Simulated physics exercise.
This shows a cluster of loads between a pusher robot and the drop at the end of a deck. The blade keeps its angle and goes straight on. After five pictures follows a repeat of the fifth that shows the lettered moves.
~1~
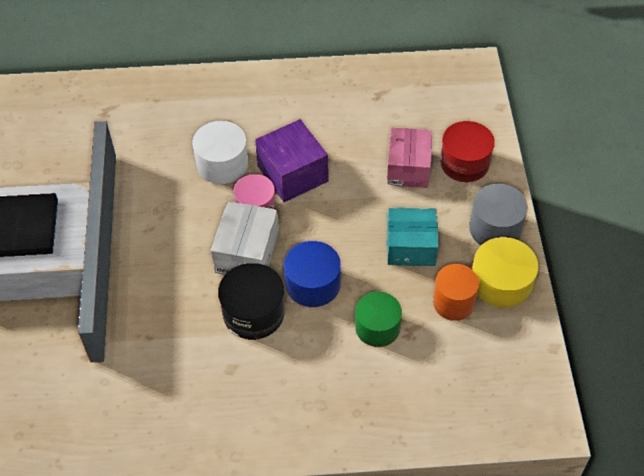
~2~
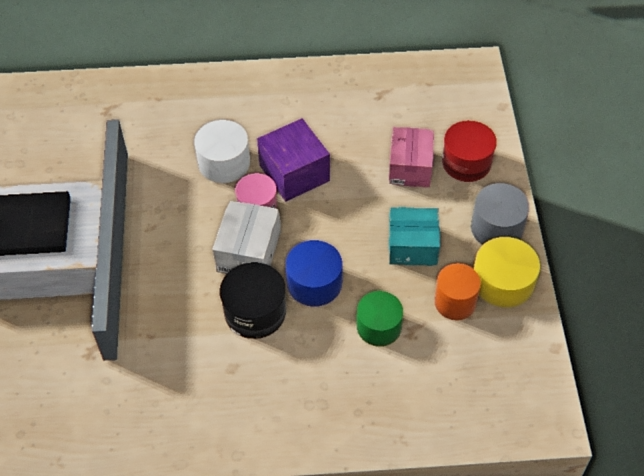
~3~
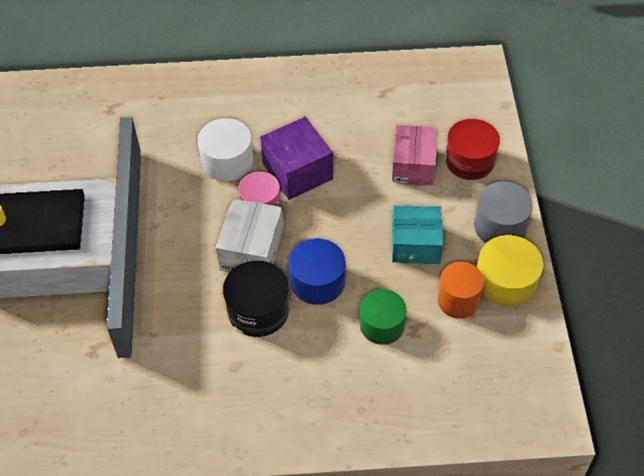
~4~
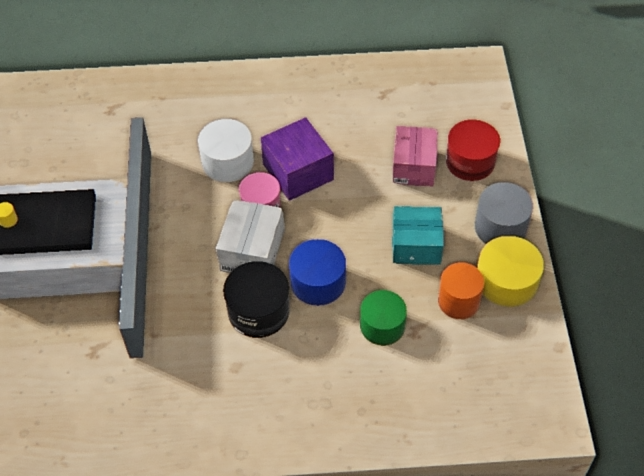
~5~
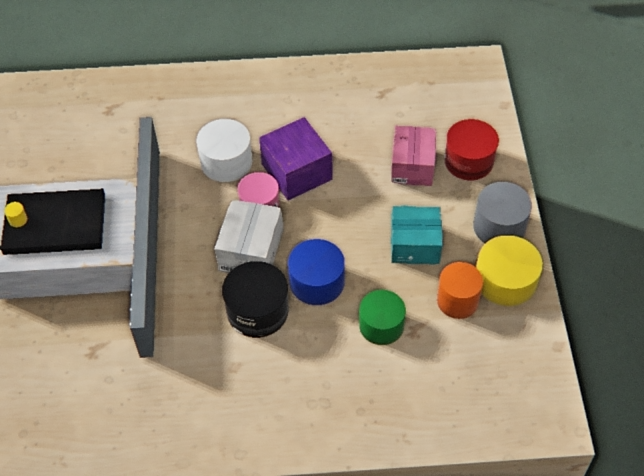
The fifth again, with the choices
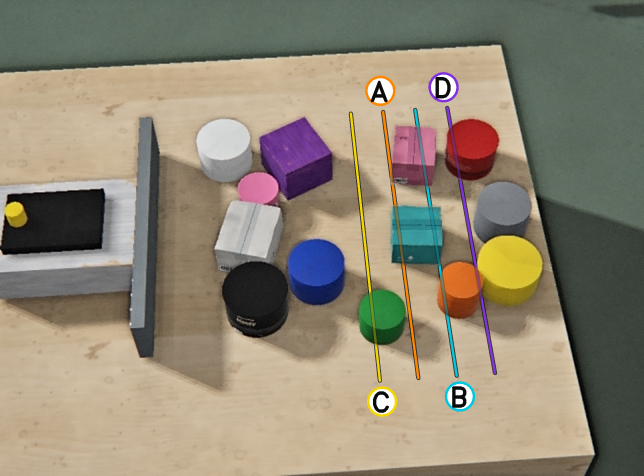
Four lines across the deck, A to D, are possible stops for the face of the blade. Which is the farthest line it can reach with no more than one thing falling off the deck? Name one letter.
It should halt at A.
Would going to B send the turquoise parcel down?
By then, no.
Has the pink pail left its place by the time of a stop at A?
By then, yes.
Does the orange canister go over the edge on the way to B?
No.
On the marked copy, A at (399, 233); B at (434, 231); C at (364, 235); D at (469, 229).
Taking A. A third of the way, robot (154, 214); white canister (268, 143); black pail (279, 299).
Two thirds of the way, robot (246, 208); red pail (480, 148); pink box (433, 153).
When it is over, robot (316, 204); grey canister (527, 214); yellow canister (537, 270); none fallen.
As for the rest, B drops three; C is within the limit but short; D drops six.
